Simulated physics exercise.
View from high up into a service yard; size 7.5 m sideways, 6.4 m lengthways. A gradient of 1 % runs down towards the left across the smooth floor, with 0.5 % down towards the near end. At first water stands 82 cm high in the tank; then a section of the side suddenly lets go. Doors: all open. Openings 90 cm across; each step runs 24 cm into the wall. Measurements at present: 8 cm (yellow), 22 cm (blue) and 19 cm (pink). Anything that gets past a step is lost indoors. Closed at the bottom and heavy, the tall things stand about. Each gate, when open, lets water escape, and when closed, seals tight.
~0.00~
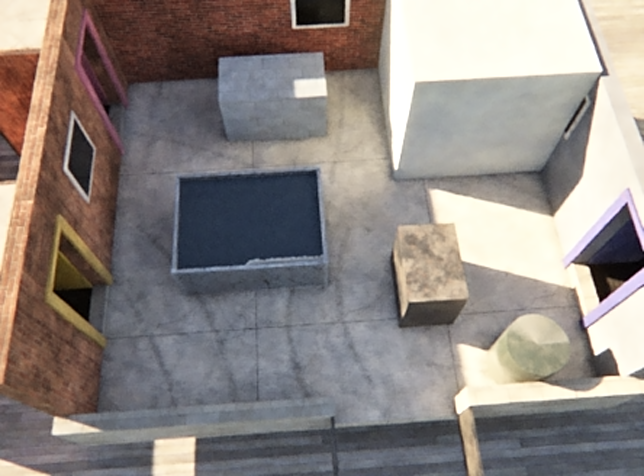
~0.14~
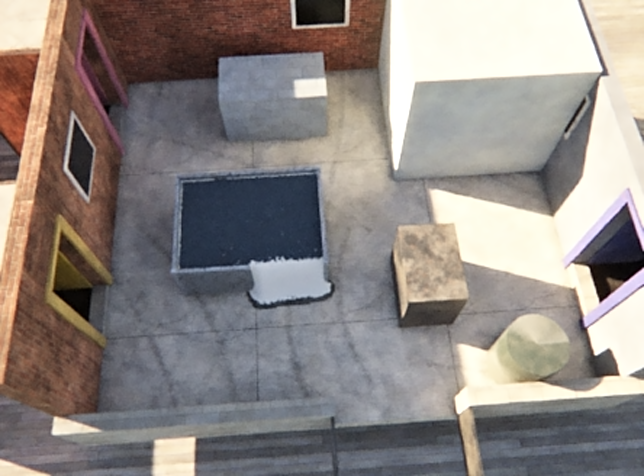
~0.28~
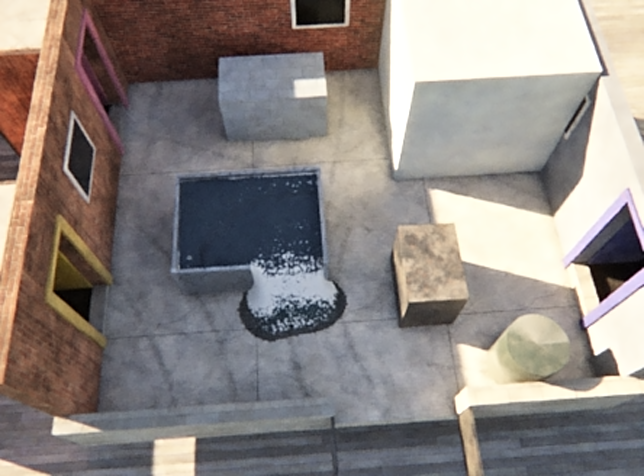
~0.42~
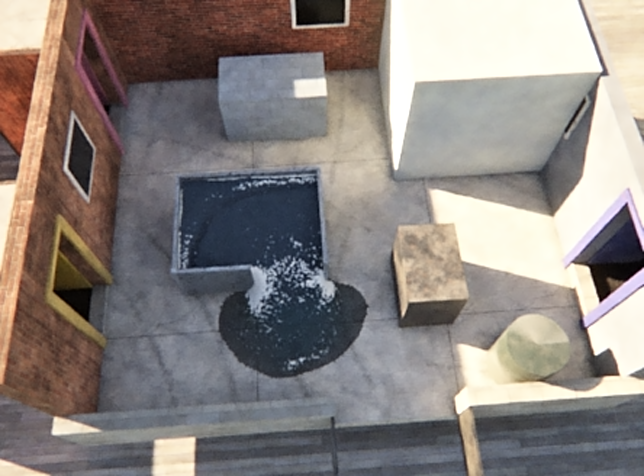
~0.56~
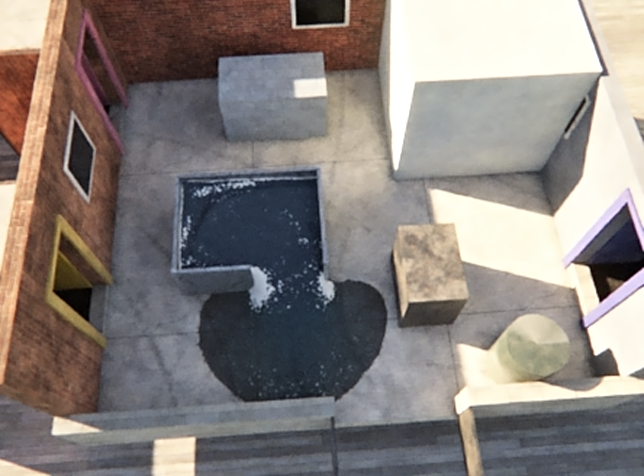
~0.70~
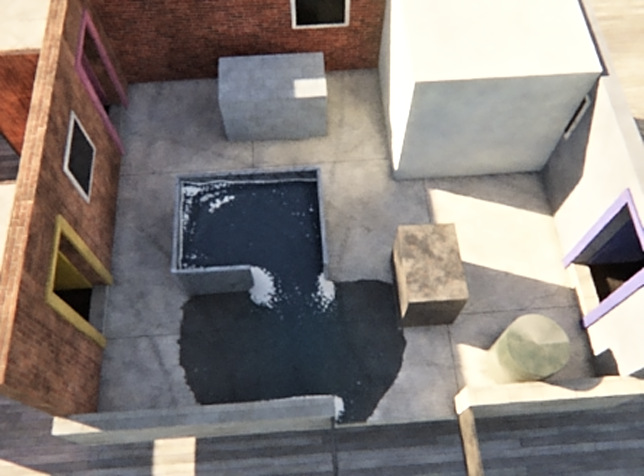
A tank of dark water opens at its front and floods the courtyard floor.
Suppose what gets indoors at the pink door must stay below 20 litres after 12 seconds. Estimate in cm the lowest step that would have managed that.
A height of about 7.5 cm would have managed it.
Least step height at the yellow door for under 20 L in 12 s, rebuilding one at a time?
Yellow door, minimum about 9.0 cm.
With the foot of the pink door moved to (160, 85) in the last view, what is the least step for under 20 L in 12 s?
Roughly 11.0 cm.
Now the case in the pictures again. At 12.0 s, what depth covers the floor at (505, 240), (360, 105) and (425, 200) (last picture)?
About 1, 5 and 2 cm.
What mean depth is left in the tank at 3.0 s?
About 29 cm.
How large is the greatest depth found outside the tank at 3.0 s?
I'd estimate roughly 32 cm.
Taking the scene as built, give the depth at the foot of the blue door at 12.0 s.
A ruler would read roughly 1.0 cm.
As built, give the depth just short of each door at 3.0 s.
Lab note, cm: Yellow 14; blue 0; pink 0.
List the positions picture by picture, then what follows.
In the first frame, still water, 82 cm deep, in the tank at (250, 220); the pink door at (106, 93) is dry.
In the second frame, the front is at (261, 304), 0.3 m from the gap at (289, 279); 0.2 m2 of floor is wet, 82 cm left at the back.
In the third frame, the front is at (266, 333), 0.8 m from the gap at (289, 279); 1.0 m2 of floor is wet, 81 cm left at the back.
In the fourth frame, the gap is at (289, 280), the front 1.4 m out at (271, 371); the back of the tank holds 75 cm.
In the fifth frame, water pours out at (289, 280) and has run 2.0 m, to a hidden place; about 6 cm deep outside, 68 cm at the back.
In the sixth frame, water pours out at (289, 279) and has run 2.2 m, to a hidden place; about 6 cm deep outside, 70 cm at the back; 3.9 m in a straight line remain to the pink door at (106, 93).
After 1.4 s water covers 20 % of the floor, deepest (47 cm) near (293, 410); it has not reached the pink door.
After 3.0 s water covers 35 % of the floor, deepest (32 cm) near (122, 422); it has not reached the pink door.
After 12.0 s water covers 95 % of the floor, deepest (9 cm) near (97, 424); 9 cm at the pink door, 0 litres in over its 19 cm step.
At the pink door as built, the water arrived by 3.6 s and peaked near 12 cm at 9.4 s.
Run again over the same 12 s with other heights there, 32 litres in over 6.5 cm, 10 litres over 9 cm. The limit of 20 litres is kept from about 7.5 cm up.
